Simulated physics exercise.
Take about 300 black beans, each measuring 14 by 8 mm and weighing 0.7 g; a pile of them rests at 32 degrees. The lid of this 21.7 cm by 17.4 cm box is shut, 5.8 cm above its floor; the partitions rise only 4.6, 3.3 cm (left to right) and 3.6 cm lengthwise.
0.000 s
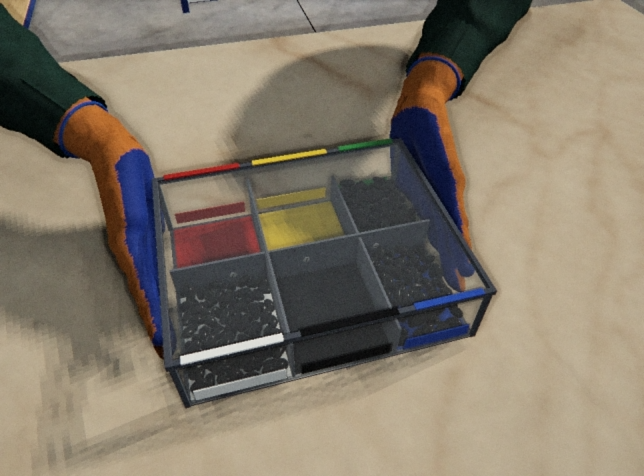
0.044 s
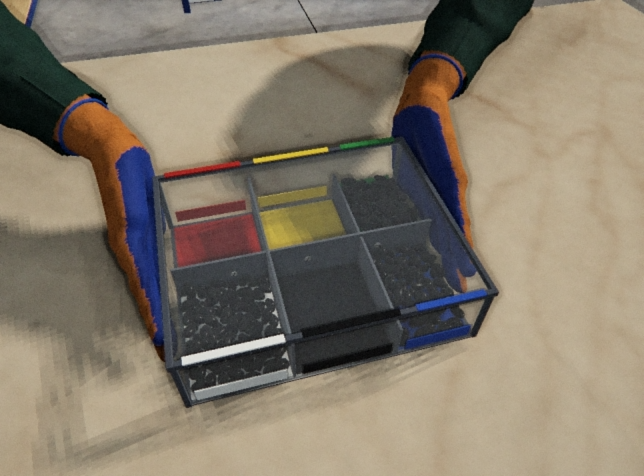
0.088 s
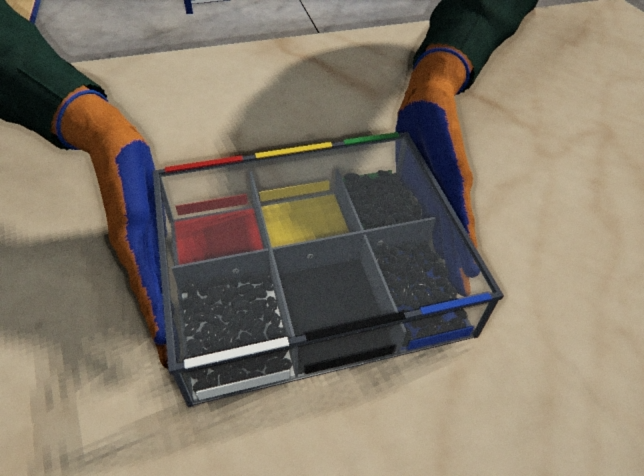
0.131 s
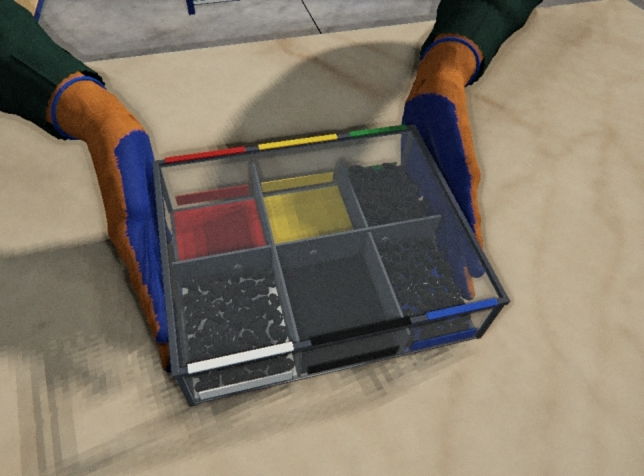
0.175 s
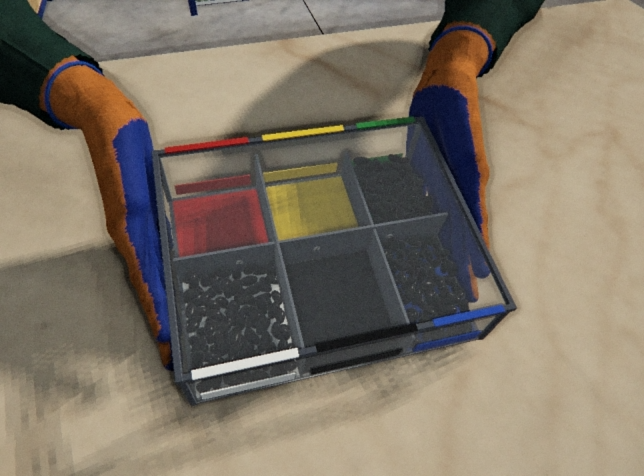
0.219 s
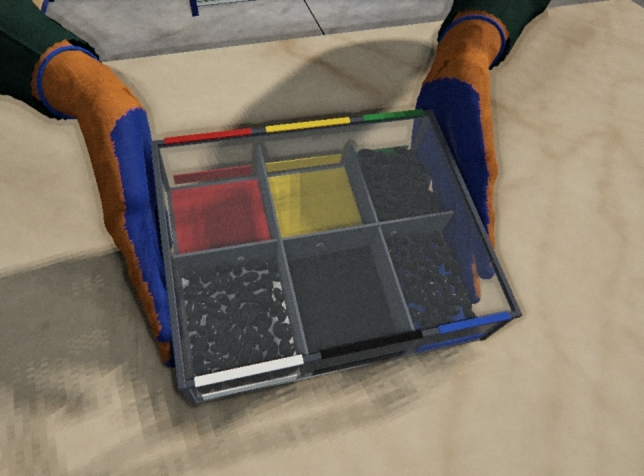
Two hands in orange and blue gloves with dark green sleeves hold a clear-lidded box above a pale, veined tabletop, seen from above. Red and yellow sections sit at the back left and middle, with dark bits in other compartments and white, black and blue strips along the front. The hands tilt the box gradually, its right side shifting slightly rightward, while the view stays still.
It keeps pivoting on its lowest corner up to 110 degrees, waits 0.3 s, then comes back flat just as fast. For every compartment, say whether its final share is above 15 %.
Red: No, blue: Yes, green: No, yellow: No, white: Yes, black: No.
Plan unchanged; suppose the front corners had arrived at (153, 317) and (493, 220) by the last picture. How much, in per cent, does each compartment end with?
So it works out as red at 30 percent, blue at 0 percent, green at 30 percent, yellow at 30 percent, white at 10 percent and black at 0 percent.
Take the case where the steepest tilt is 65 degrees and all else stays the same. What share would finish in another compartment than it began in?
Roughly 5 percent would.
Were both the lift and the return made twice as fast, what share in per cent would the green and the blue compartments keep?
In that case green keeps 15 per cent while blue keeps 45 per cent.
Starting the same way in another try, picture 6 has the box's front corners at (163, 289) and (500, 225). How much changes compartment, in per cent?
I'd put it at about 60 per cent.
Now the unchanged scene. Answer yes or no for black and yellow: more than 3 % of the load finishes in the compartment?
For black, it does; for yellow, it does not.
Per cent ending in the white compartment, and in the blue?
White at 35 and blue at 55, in per cent.
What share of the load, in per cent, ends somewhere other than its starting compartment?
Around 35 per cent.
After 1.34 s, tilt 110 degrees; blue 55 %, green 10 %, white 35 %, black 5 %.
After 2.08 s, tilt 57 degrees; blue 55 %, green 5 %, white 35 %, black 5 %.
After 2.85 s, tilt 0 degrees; blue 55 %, green 5 %, white 35 %, black 5 %.
In the end, at 3.3 s, red 0 %, blue 55 %, green 5 %, yellow 0 %, white 35 %, black 10 %.
